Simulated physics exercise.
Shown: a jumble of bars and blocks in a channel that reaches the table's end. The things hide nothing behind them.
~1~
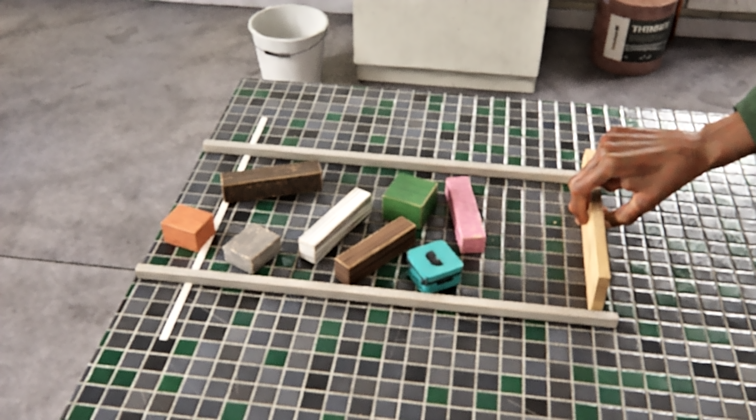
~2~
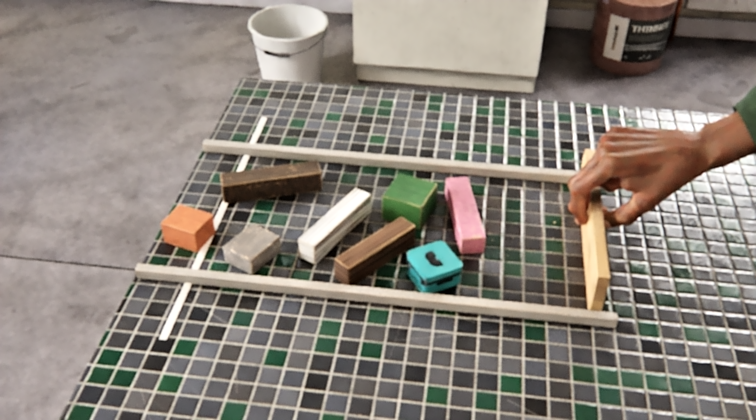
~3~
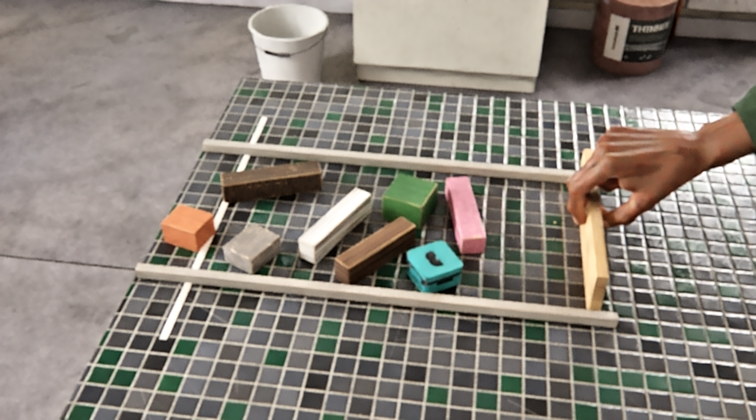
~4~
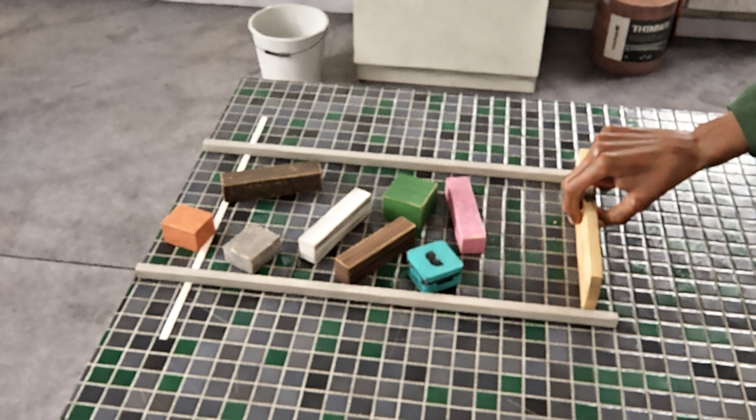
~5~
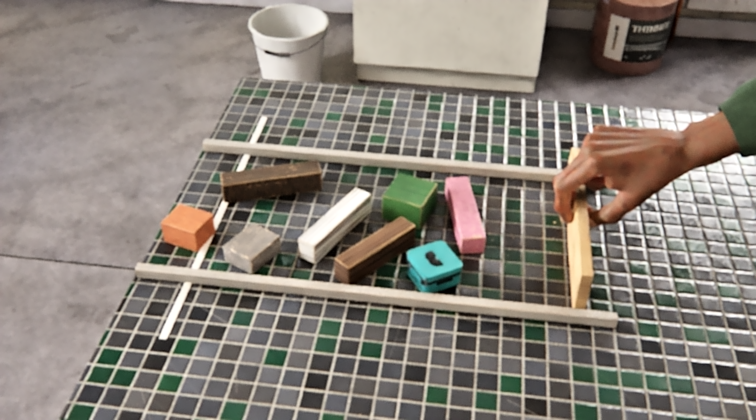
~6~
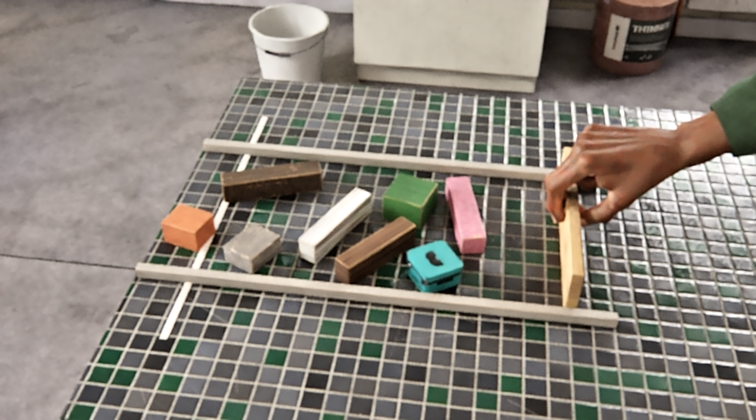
A hand in a green sleeve grips an upright wooden board at the right of a channel between two pale rails, seen from above on a tiled tabletop. Between the rails lie black, white, brown and pink bars among grey, green and teal blocks, with an orange block by white tape at left. The hand holds still, then slides the board slightly left; the blocks and camera stay still.
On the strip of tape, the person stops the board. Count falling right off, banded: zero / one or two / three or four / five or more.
The count that comes down will most likely be three, maybe four.
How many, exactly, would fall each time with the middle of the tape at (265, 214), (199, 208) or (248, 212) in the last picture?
1, 6, 2.
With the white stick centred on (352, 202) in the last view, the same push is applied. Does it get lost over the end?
It drops down.
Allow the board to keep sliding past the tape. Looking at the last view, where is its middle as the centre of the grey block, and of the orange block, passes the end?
Near (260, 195) in the first case, near (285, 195) in the other.
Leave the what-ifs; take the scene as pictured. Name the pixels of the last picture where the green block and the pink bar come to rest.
The green block settles near (186, 182); as for the pink bar, near (216, 190).
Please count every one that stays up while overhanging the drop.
Overhang count: 3.
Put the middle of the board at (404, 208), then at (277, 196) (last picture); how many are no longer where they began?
At the first spot 5, then 8.
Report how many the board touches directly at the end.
All in all, 3.
Soon after, none off yet; orange block at rest near (189, 227); black bar at rest near (272, 182); grey block at rest near (253, 248).
After that, none off yet; orange block at rest near (189, 227); black bar at rest near (271, 180); grey block moving near (244, 249).
And then, none off yet; orange block tilting a little near (154, 217); black bar displaced a little near (241, 162); grey block displaced well along near (159, 248).
In the end, the number that fall off is three or four; gone, white stick, grey block and orange block.
